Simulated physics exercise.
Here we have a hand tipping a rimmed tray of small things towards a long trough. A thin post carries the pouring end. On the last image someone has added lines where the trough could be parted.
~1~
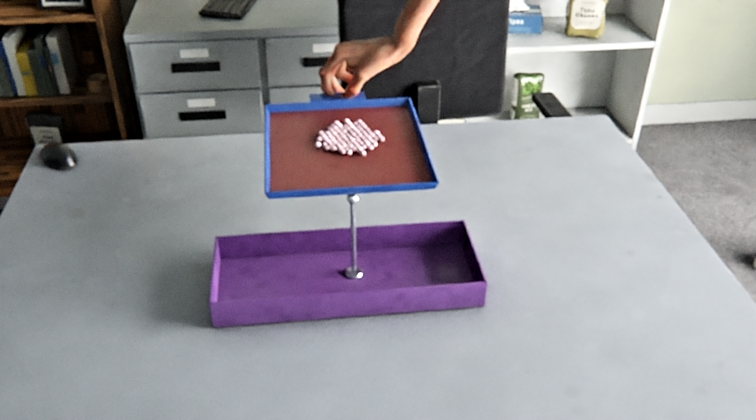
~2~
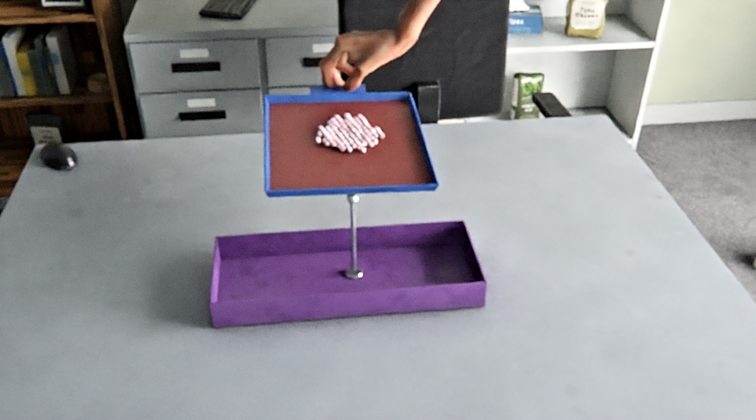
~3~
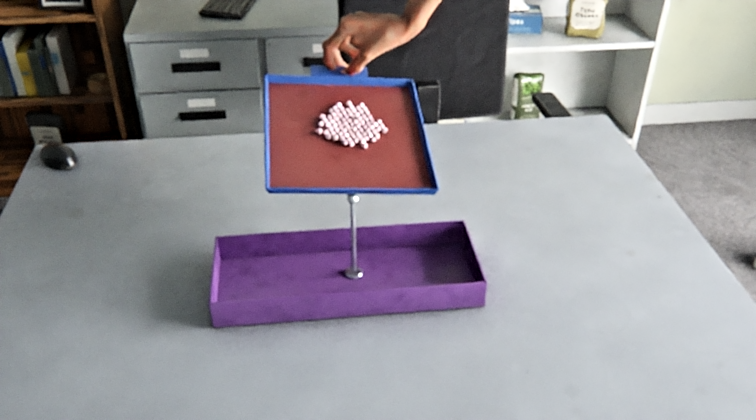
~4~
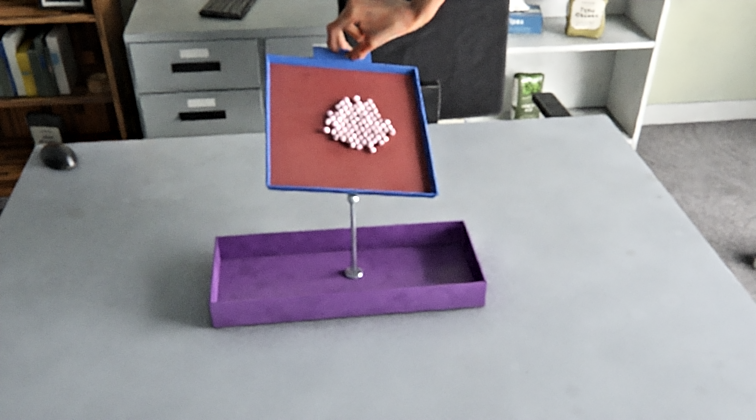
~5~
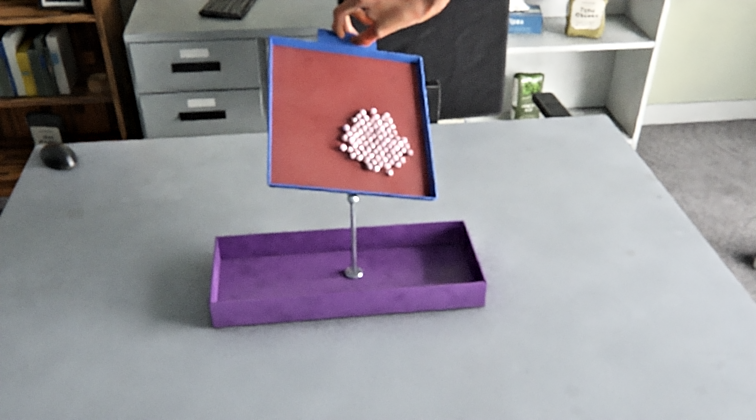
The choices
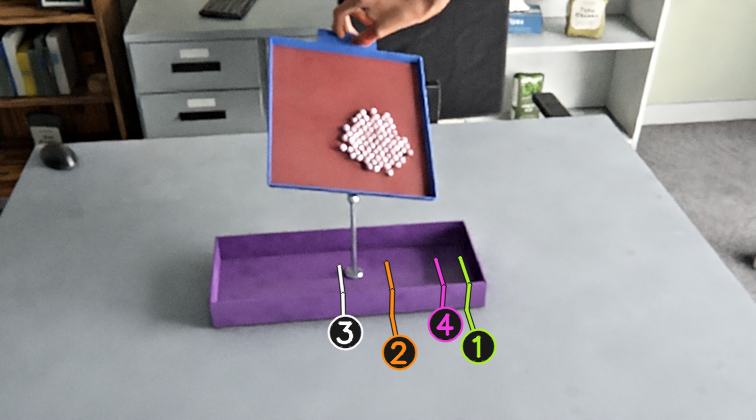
To begin with, a hand holds the far edge of a blue-rimmed brown tray bearing small pale pieces above a long purple trough. The hand raises that edge, tilting the tray steadily steeper, and its near right corner dips slightly. The pieces then slide together down and to the right.
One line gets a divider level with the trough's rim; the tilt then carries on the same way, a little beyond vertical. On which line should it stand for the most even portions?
4 is best.
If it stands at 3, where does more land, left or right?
More lands on the right.
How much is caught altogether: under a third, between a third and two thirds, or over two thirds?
It is over two thirds.
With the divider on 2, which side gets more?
More lands on the right.
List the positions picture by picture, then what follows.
In the first frame, corners of the pouring end (269, 191) and (435, 181), level; middle of the load (349, 138), sugar pearls.
In the second frame, corners of the pouring end (269, 189) and (435, 183), barely tipped; no fin on the tray.
In the third frame, corners of the pouring end (269, 186) and (435, 187), a little tipped; front corners of the trough (210, 303) and (487, 282).
In the fourth frame, corners of the pouring end (270, 183) and (435, 192), clearly tipped; far corners (270, 57) and (414, 69).
In the fifth frame, corners of the pouring end (271, 181) and (434, 196), clearly tipped; the right corner sinks clearly lower.
On the marked copy, line 1 crosses the front rim at (468, 283); line 2 crosses the front rim at (392, 289); line 3 crosses the front rim at (342, 293); line 4 crosses the front rim at (443, 285).
With 1, of what is caught, almost all on the left of the divider, just a few on the right.
With 2, of what is caught, not one piece on the left of the divider, every piece on the right.
With 3, of what is caught, not one piece on the left of the divider, every piece on the right.
With 4, of what is caught, roughly half on the left of the divider, roughly half on the right.
